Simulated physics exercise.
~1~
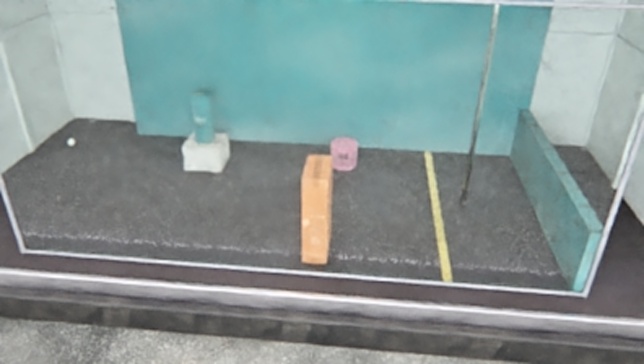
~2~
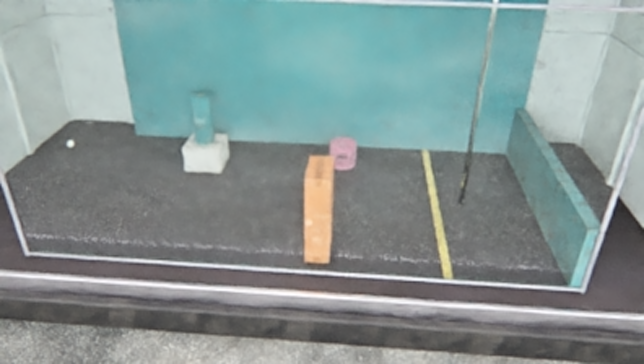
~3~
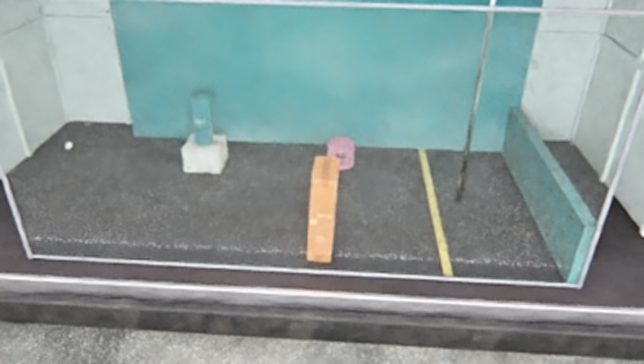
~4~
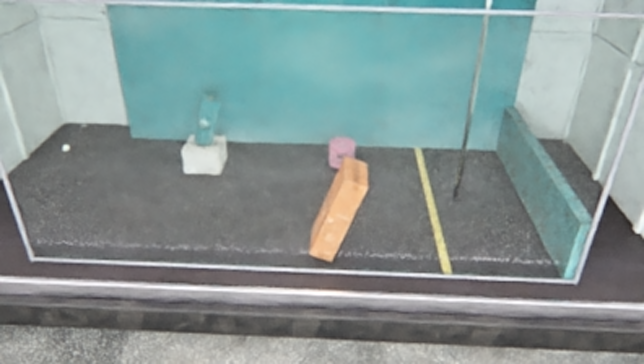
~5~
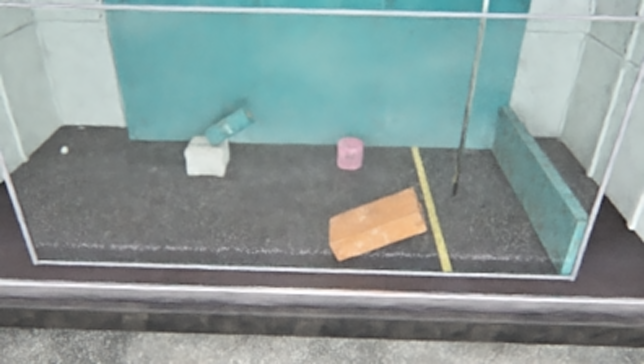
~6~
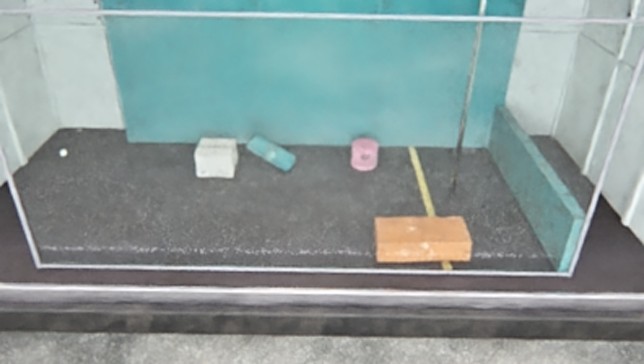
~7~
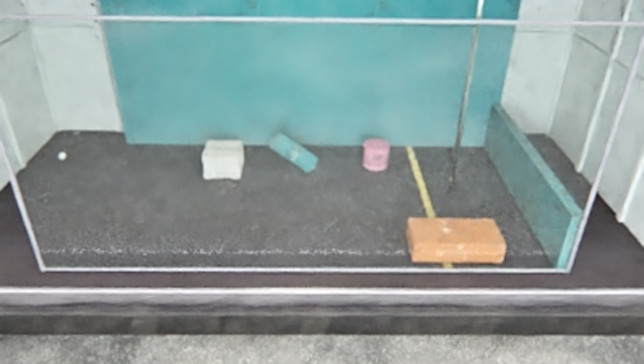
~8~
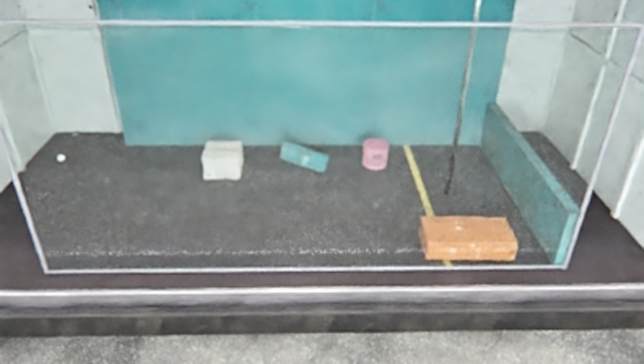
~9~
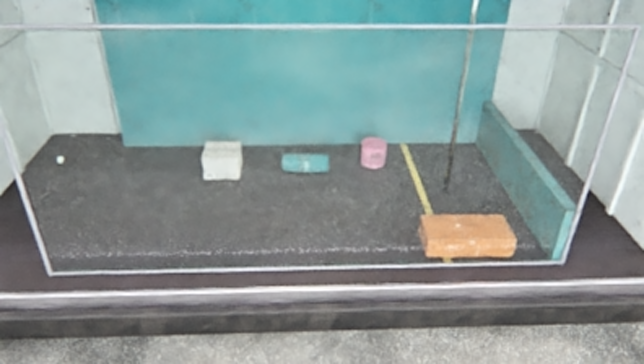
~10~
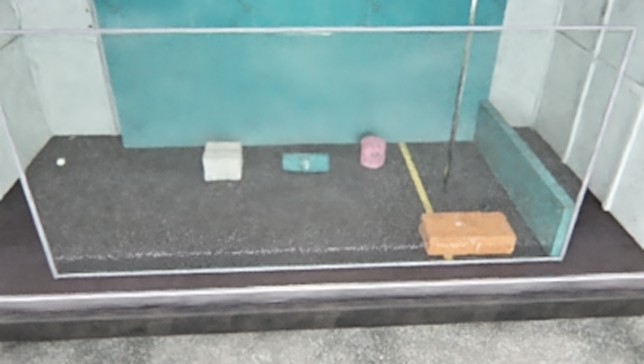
Orange block toppling rightward and sliding across a yellow line, while a teal roll tumbles off a white block beside a shifting pink bucket.
